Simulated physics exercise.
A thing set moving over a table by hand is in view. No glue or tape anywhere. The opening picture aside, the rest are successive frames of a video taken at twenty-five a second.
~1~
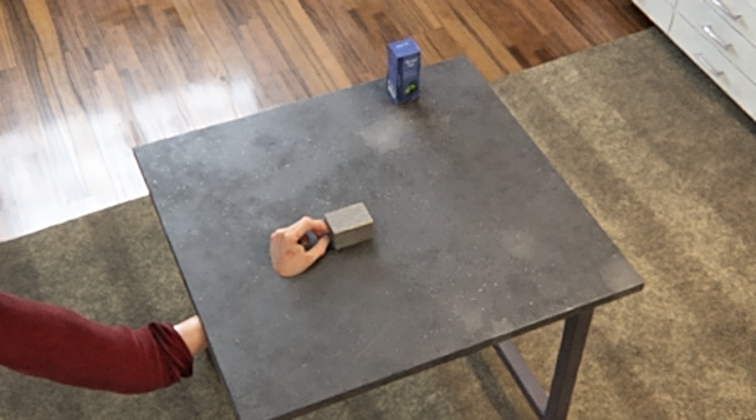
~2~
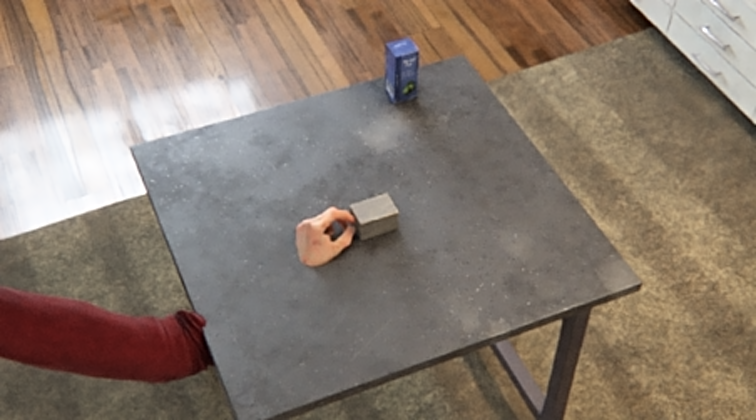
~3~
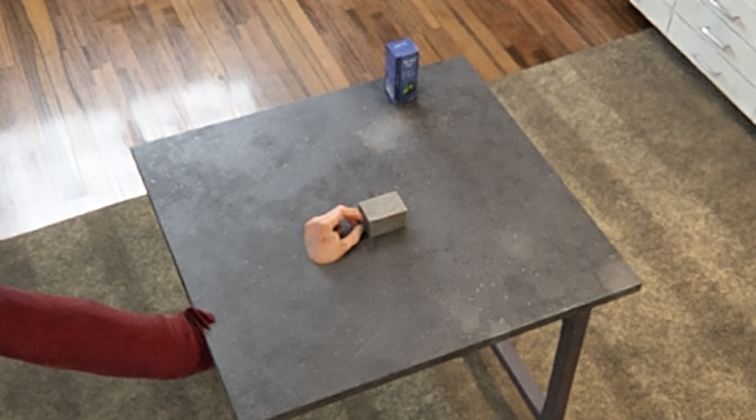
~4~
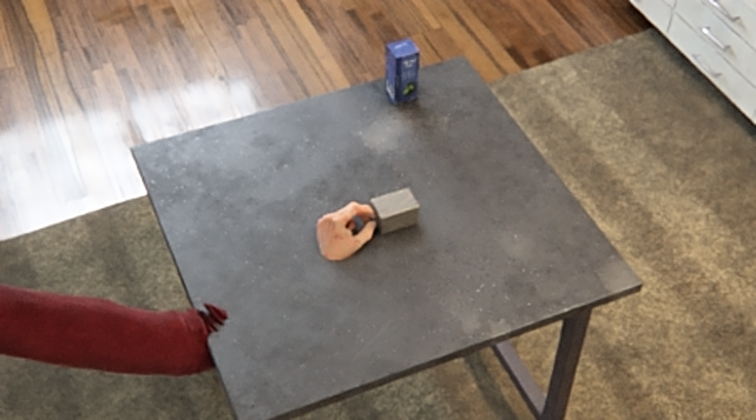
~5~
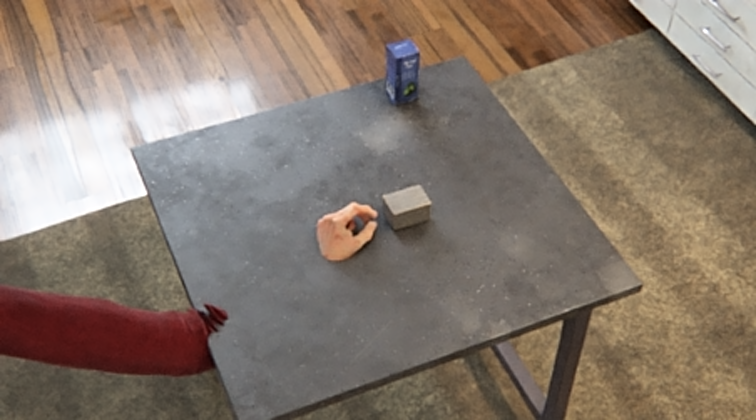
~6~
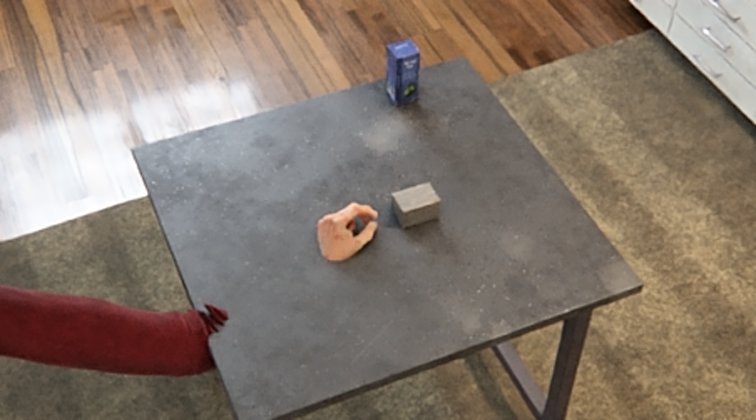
A grey block is pushed rightward across the dark table by a hand, then slides slightly farther alone.
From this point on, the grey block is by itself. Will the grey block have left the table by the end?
No, it is still on the table.
Then, 0.10 s later than the last frame, grey block moved about its own width near (425, 203).
Then, 0.50 s later than the last frame, grey block resting near (425, 203).
When it is over, moved from the start, grey block. End places, in pixels of the last picture, grey block near (425, 203).
